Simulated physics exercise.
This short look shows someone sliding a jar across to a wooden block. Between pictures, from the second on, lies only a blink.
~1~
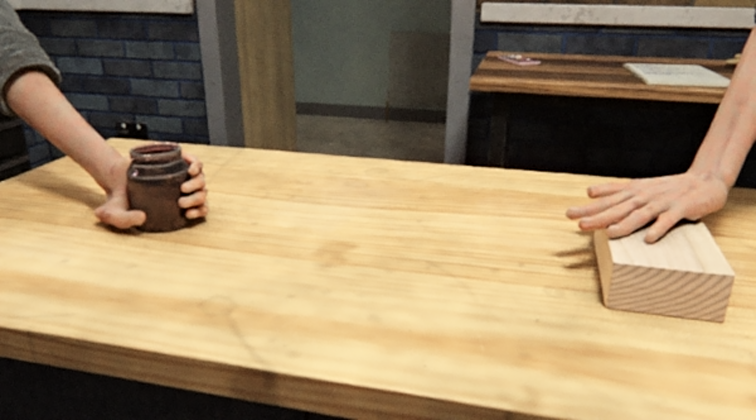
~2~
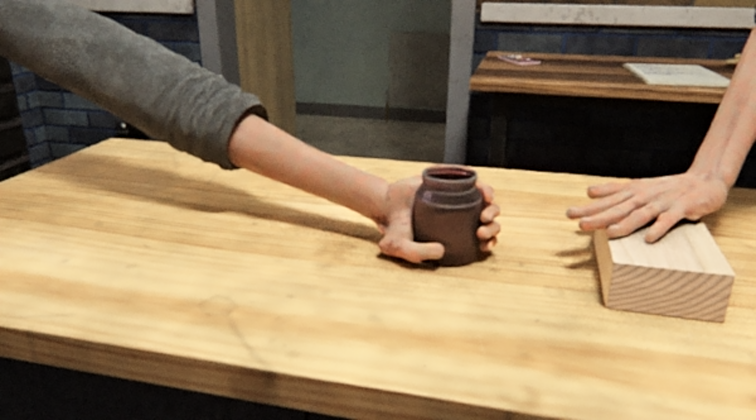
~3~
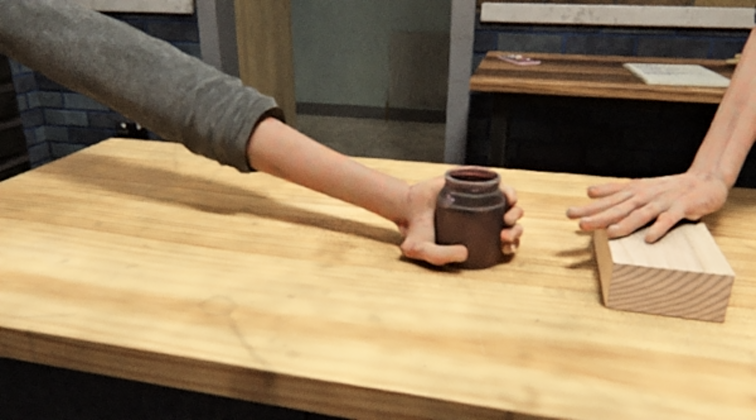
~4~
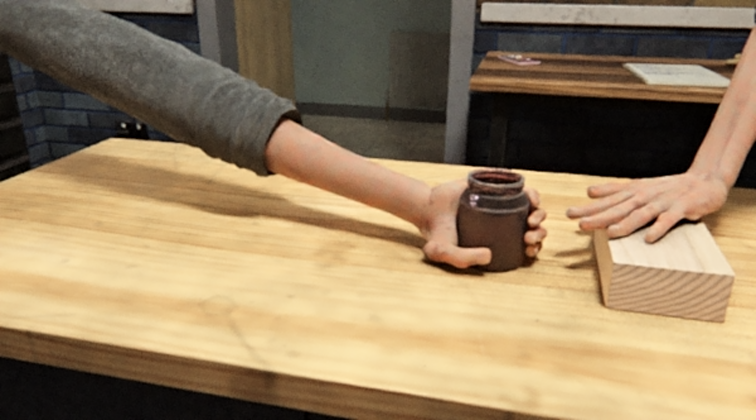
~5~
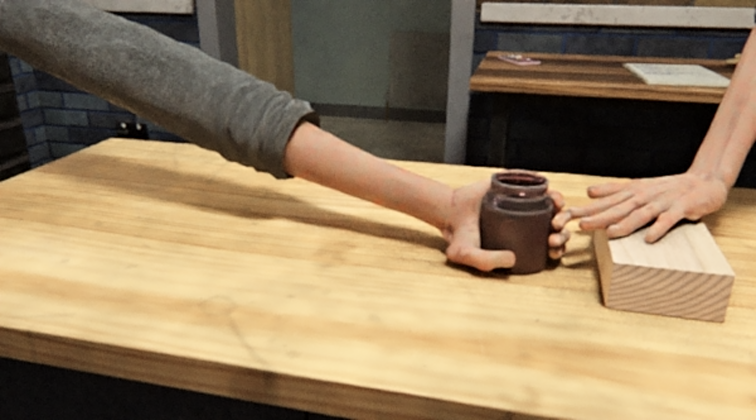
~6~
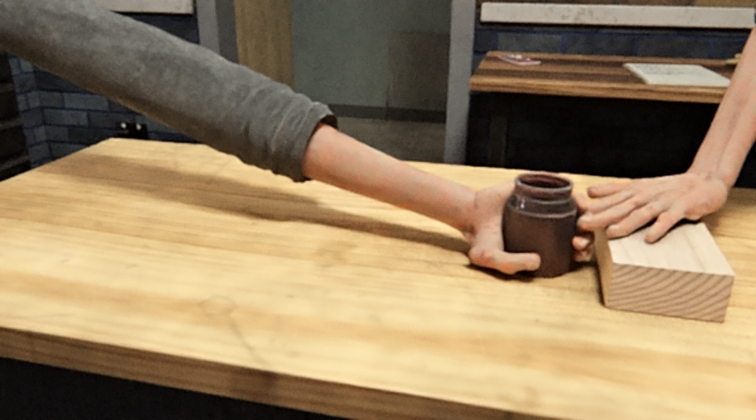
In a room with dark blue brick walls, a fixed camera looks slightly down on a long, pale wooden table. A hand from a grey-sleeved arm grips a dark brown jar at the left, while another person's hand rests on a light wooden block at the right. The first hand slides the jar rightward across the tabletop, then in small, steady shifts closer to the block, which stays still.
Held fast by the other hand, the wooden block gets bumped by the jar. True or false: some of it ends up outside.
True.
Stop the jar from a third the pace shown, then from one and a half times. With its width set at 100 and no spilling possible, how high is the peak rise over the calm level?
Roughly 10 and 55 percent.
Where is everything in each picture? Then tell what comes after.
At rest; jar (160, 184) nearly full; wooden block (654, 255), in the first frame.
Under way; jar nearly full, surface at (450, 181), in the second frame.
Moved on by about 20 px; jar (470, 214) nearly full, in the third frame.
Moved on by about 20 px; jar nearly full, surface at (496, 185), in the fourth frame.
Moved on by about 25 px; jar (516, 219) nearly full, in the fifth frame.
Moved on by about 25 px; jar nearly full, surface at (543, 189); wooden block (654, 255), in the sixth frame.
Soon after, the jar meets the wooden block.
Later, the red wine surges up the wall; some has gone over its rim.
In the end, the jar stands at the wooden block; some has gone over its rim.
